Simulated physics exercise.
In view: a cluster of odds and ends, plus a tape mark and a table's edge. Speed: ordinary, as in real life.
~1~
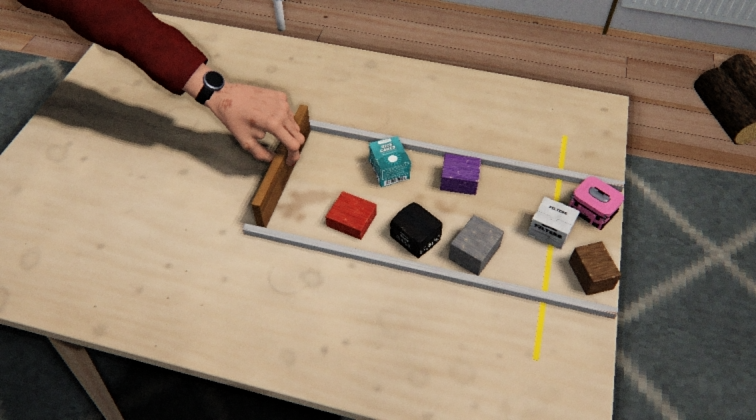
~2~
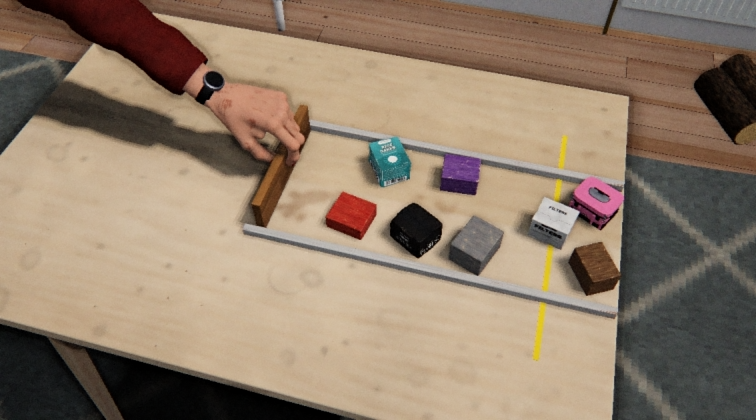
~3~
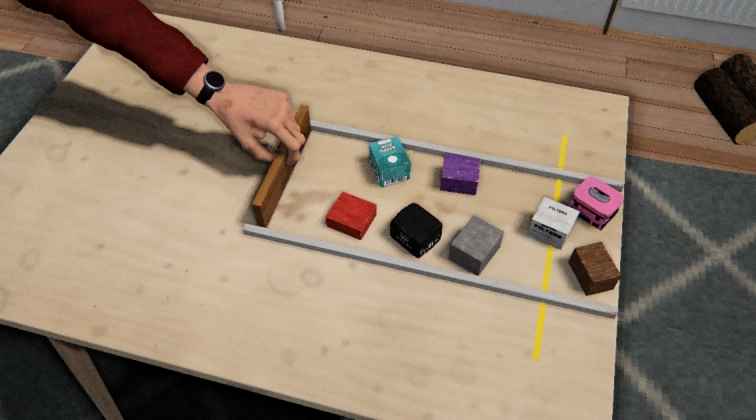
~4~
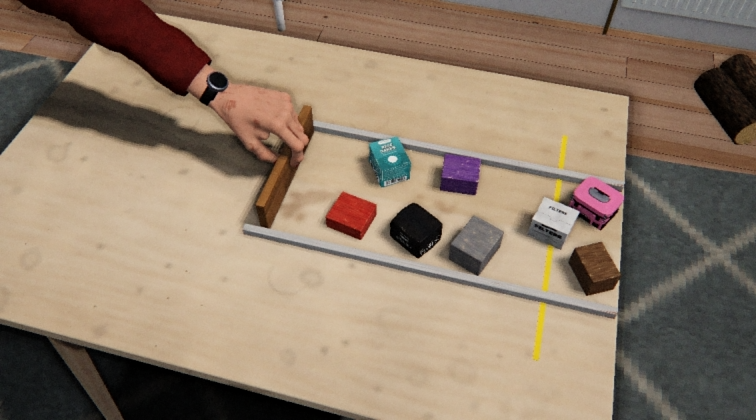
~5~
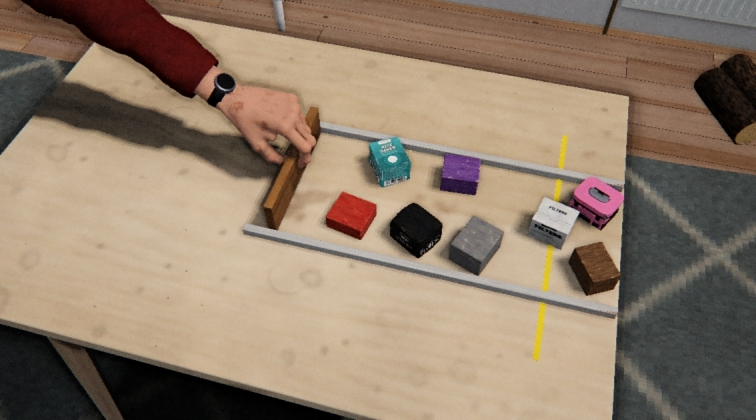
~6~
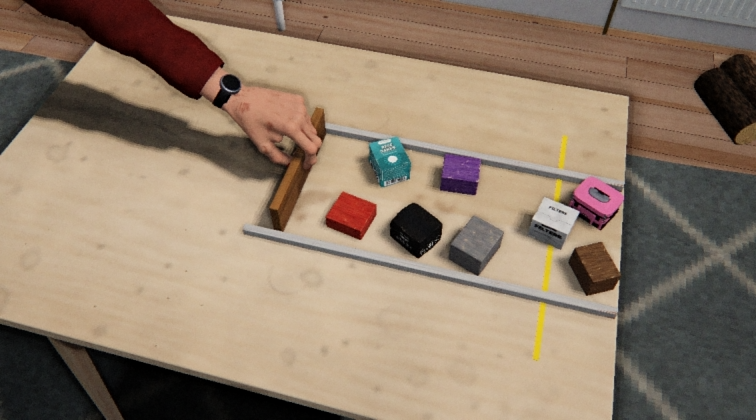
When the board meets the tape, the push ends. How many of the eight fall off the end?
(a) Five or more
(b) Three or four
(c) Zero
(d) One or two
(b) Three or four.
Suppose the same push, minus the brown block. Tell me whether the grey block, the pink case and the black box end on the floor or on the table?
As for the grey block, it drops; the pink case drops; and the black box holds.
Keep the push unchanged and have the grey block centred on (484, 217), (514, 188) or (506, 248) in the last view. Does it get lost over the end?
Grey block: Safe; gone; gone.
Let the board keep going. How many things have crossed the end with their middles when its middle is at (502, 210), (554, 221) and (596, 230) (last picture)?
First 1, next 3, last 6.
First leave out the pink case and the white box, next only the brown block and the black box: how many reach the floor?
Falls come to 2 the first time and 1 the other time.
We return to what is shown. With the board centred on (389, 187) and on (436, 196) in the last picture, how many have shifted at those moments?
At the first place 4, at the second 5.
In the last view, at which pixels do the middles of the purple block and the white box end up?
First: About (611, 205); second: About (609, 233).
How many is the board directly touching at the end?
At rest, 2 are in contact.
Early on, none off yet; brown block at rest near (594, 269); pink case at rest near (596, 203); white box at rest near (553, 223).
Finally, the number that fall off is three or four; lost, grey block, pink case and brown block.
